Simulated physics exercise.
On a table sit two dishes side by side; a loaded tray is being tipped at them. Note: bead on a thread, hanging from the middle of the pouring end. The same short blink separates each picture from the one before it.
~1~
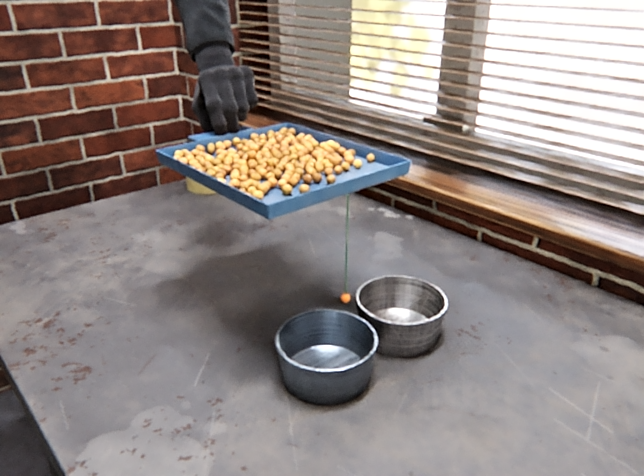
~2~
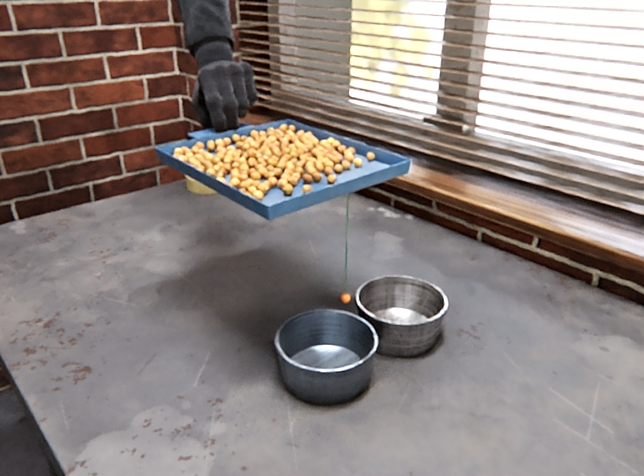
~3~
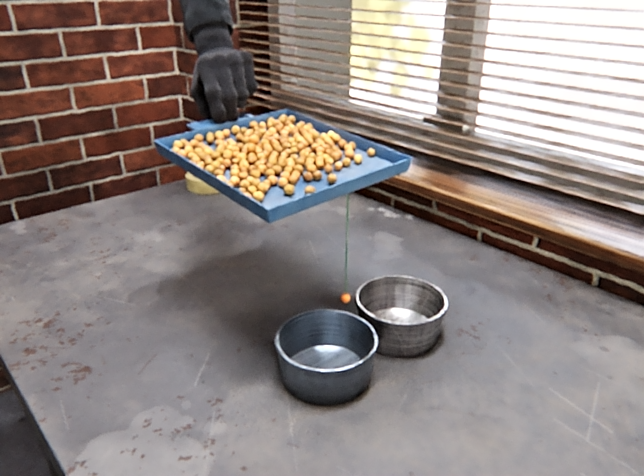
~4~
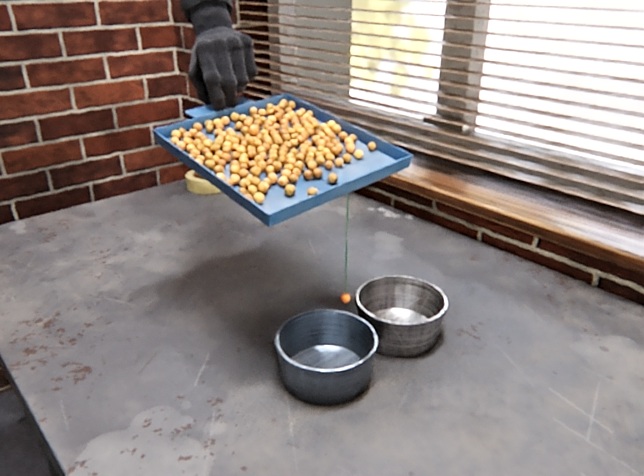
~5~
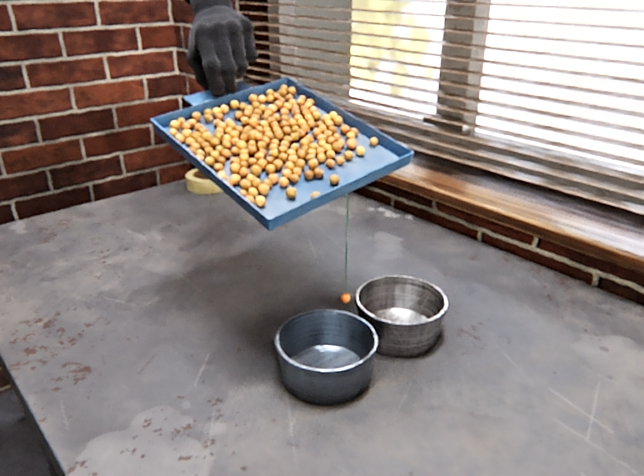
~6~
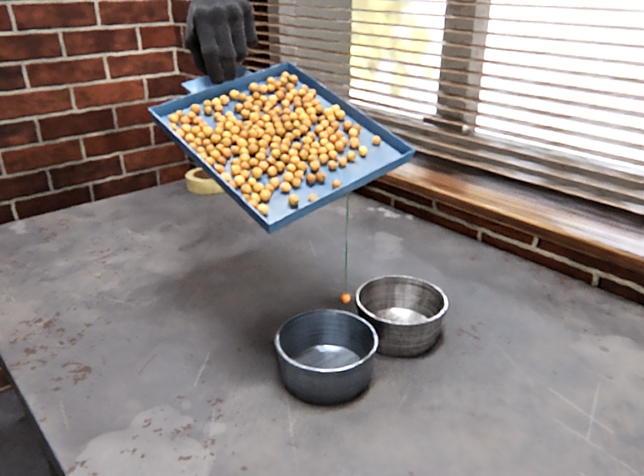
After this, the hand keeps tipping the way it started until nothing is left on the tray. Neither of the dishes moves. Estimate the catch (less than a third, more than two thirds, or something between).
The dishes end up holding a middling part, one third to two thirds.
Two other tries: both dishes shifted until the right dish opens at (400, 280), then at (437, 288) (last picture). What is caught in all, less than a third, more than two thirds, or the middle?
One: Less than a third. Two: Less than a third.
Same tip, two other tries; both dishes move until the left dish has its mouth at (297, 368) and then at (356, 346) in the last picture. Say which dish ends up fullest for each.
Tries in order: The one to the left, the one to the left.
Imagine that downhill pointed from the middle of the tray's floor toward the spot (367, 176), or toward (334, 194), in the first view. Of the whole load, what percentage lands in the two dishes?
I'd put it at some 70 % and then some 50 %.
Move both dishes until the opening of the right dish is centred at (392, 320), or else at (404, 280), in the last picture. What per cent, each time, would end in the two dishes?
In order, 70 % and 10 %.
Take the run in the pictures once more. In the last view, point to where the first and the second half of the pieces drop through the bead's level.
I'd place the first part at (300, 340) and the rest at (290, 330).
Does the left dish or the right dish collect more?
The larger amount ends in the left side.
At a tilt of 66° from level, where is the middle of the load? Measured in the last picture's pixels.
The middle of the pieces sits at roughly (295, 186).
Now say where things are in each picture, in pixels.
Corners of the pouring end at (268, 204) and (409, 160), level; middle of the load at (268, 158), round wooden beads; left dish at (360, 377); right dish at (434, 332); bead on its thread at (346, 298), in the first picture.
Corners of the pouring end at (269, 205) and (409, 160), level; middle of the load at (268, 157), in the second picture.
Corners of the pouring end at (269, 208) and (410, 158), tipped barely, lowest at the left corner; middle of the load at (268, 151), in the third picture.
Corners of the pouring end at (269, 213) and (410, 155), tipped a little, lowest at the left corner; middle of the load at (268, 143), in the fourth picture.
Corners of the pouring end at (269, 217) and (411, 152), tipped clearly, lowest at the left corner; middle of the load at (268, 136), a small part on the move, in the fifth picture.
Corners of the pouring end at (270, 222) and (413, 149), tipped clearly, lowest at the left corner; middle of the load at (270, 133), all on the move; left dish at (360, 377); right dish at (434, 332), in the sixth picture.
Soon, tray tipped steeply; most on the tray; a stray few in the left dish; a stray few outside both; a small part in the air.
A while on, tray tipped past a quarter turn; a small part on the tray; about half in the left dish; about a third outside both; a small part in the air.
Towards the end, tray tipped past a quarter turn; about half in the left dish; about half outside both.
Finally, tray tipped past a quarter turn; about half in the left dish; none in the right dish; about half outside both.
